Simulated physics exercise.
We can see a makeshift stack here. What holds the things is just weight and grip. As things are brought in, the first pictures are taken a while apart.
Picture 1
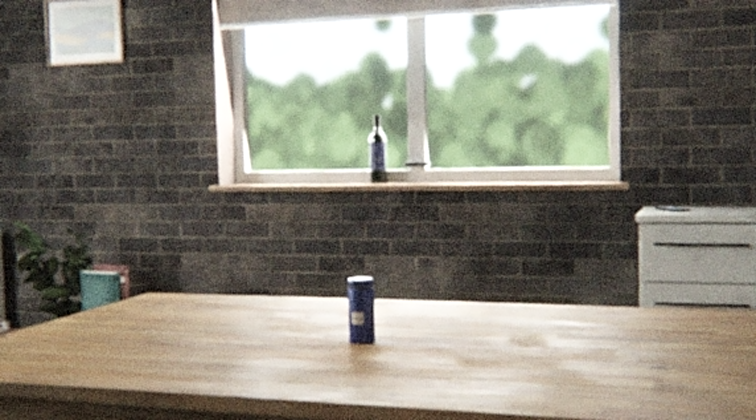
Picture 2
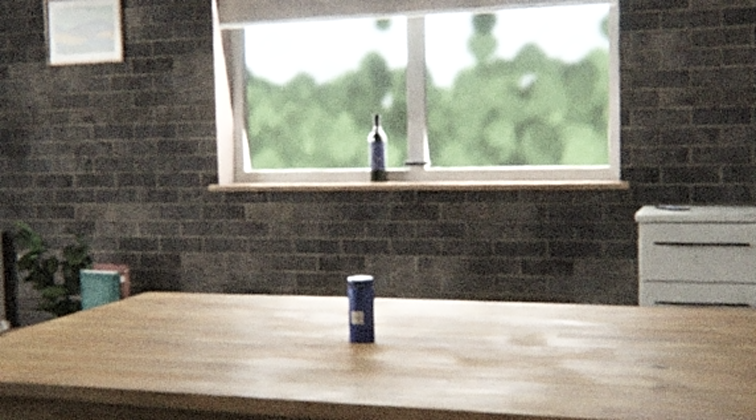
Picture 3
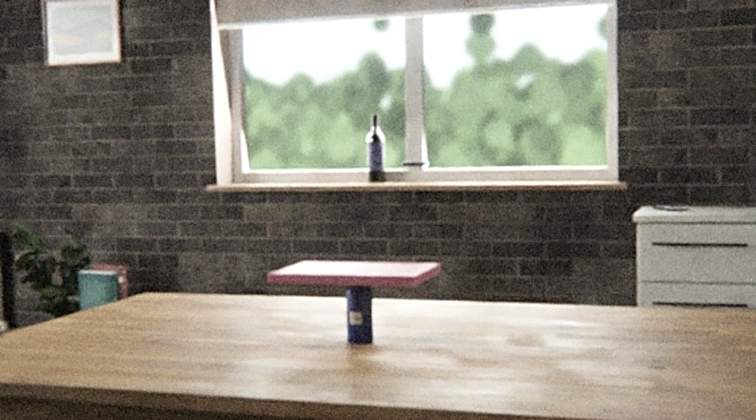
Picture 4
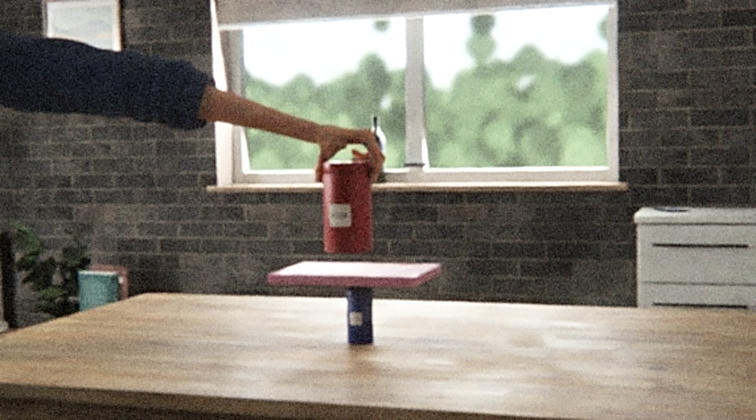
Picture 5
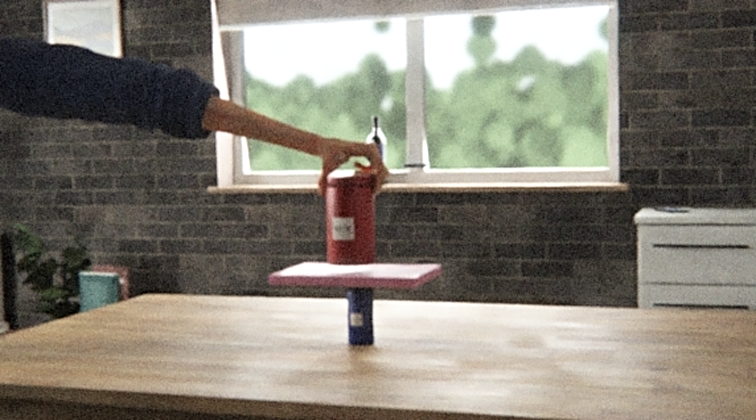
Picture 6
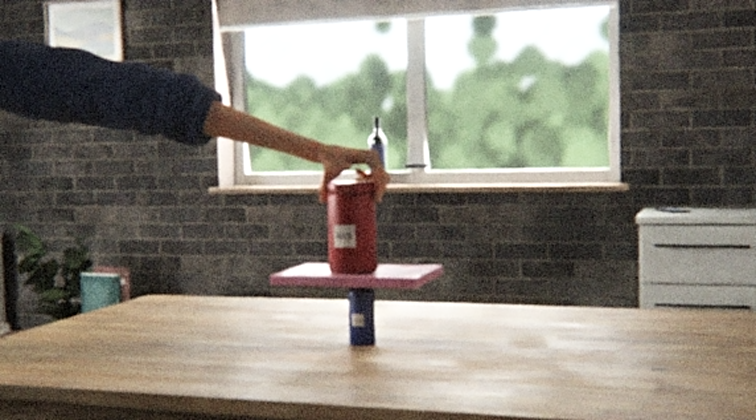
Hand lowering a red jar onto a pink lid that has appeared atop a small blue can on a wooden table.
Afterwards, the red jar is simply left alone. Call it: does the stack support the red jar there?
Yes, it does.
Then, 0.30 s later than the last frame, all is still.
Then, 1.00 s later than the last frame, red jar resting near (352, 227).
When it is over, all 3 as before. End places, in pixels of the last picture, red jar near (352, 227). The stack stays up.
